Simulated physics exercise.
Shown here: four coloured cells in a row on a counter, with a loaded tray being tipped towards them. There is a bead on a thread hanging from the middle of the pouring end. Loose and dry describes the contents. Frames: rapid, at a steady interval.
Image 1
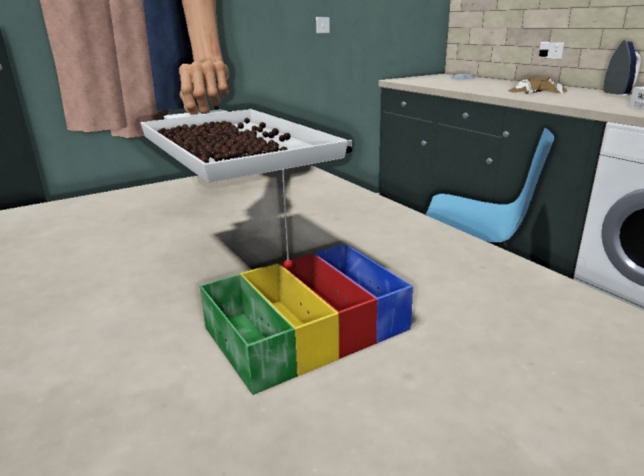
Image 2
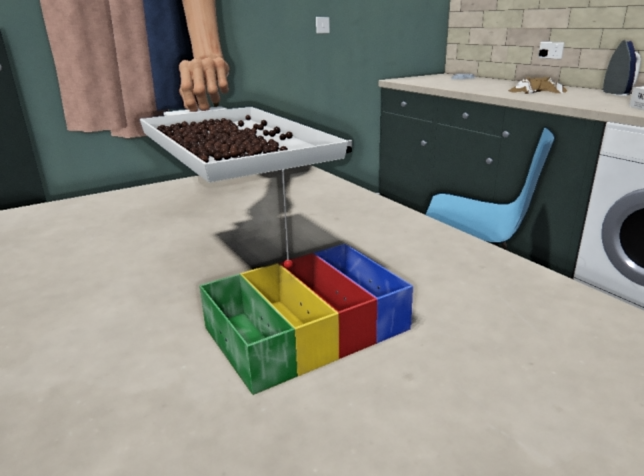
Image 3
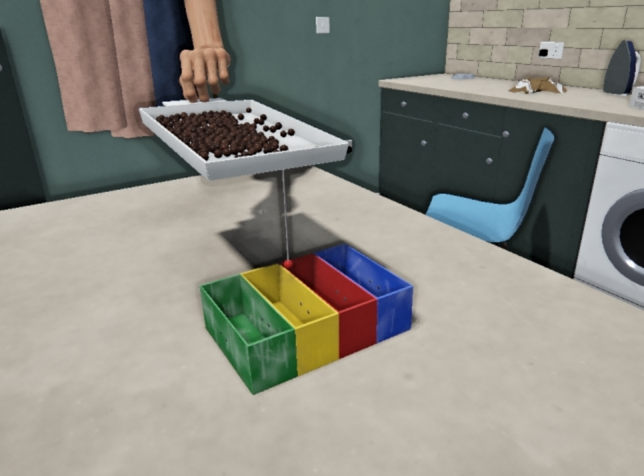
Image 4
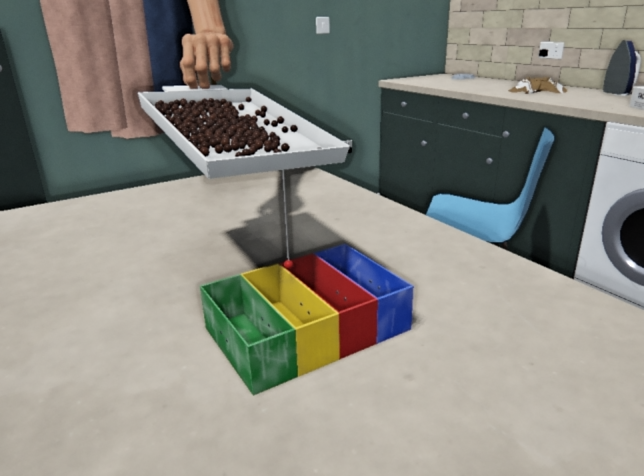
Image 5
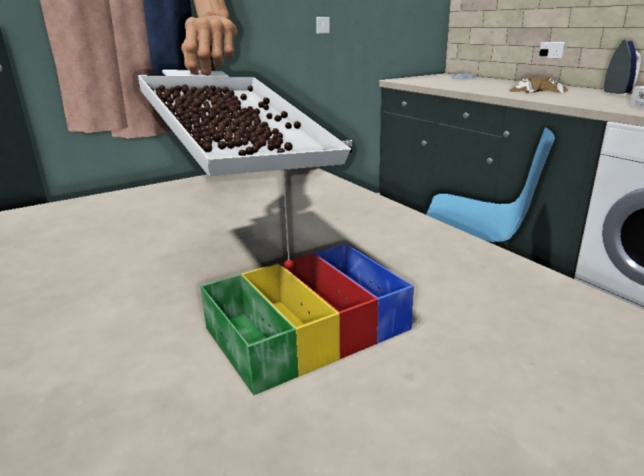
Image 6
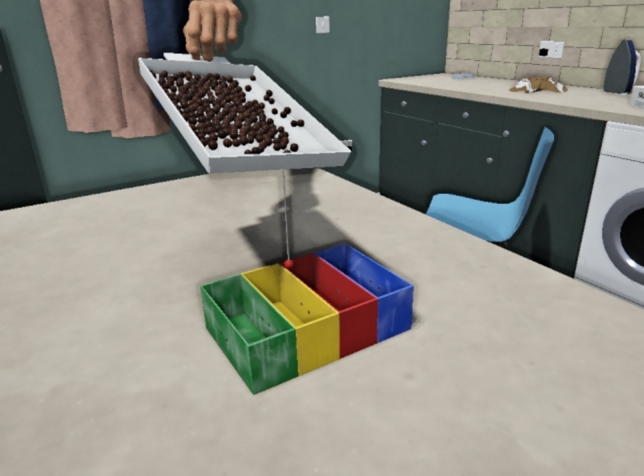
White tray of chocolate balls tilting steadily as a hand raises its far end, the balls spreading and sliding towards the lower edge.
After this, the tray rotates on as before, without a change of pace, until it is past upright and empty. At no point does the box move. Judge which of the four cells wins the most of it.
Most goes to the blue cell.
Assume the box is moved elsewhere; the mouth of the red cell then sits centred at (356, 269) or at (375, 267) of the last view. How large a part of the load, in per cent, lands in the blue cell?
It comes to near 20 per cent the first time and near 0 per cent the second time.
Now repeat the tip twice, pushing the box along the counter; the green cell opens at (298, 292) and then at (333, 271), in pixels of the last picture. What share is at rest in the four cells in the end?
Close to 90 %, followed by close to 90 %.
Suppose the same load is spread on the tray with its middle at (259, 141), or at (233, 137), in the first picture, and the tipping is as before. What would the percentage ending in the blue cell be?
Share in order: Roughly 60 %, 70 %.
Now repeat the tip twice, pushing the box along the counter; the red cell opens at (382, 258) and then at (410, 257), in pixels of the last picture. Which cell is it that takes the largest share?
First try: The cell in yellow; second try: The cell in yellow.
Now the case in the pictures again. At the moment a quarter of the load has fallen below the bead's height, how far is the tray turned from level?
The tilt then is about 75°.
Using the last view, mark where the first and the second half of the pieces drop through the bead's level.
Near (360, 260) to start, and near (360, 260) afterwards.
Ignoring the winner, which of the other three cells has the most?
Rank two - red.
Soon, tray tipped steeply; most on the tray; a small part in the blue cell; a stray few in the red cell; about a quarter falling or outside the box.
A while on, tray tipped past a quarter turn; a small part on the tray; about half in the blue cell; a small part in the red cell; a stray few in the yellow cell; a stray few in the green cell; about a quarter falling or outside the box.
Towards the end, tray tipped past a quarter turn; about two thirds in the blue cell; about a quarter in the red cell; a stray few in the yellow cell; a stray few in the green cell; a small part falling or outside the box.
Finally, tray tipped past a quarter turn; about two thirds in the blue cell; about a quarter in the red cell; a stray few in the yellow cell; a stray few in the green cell; a small part outside the box.
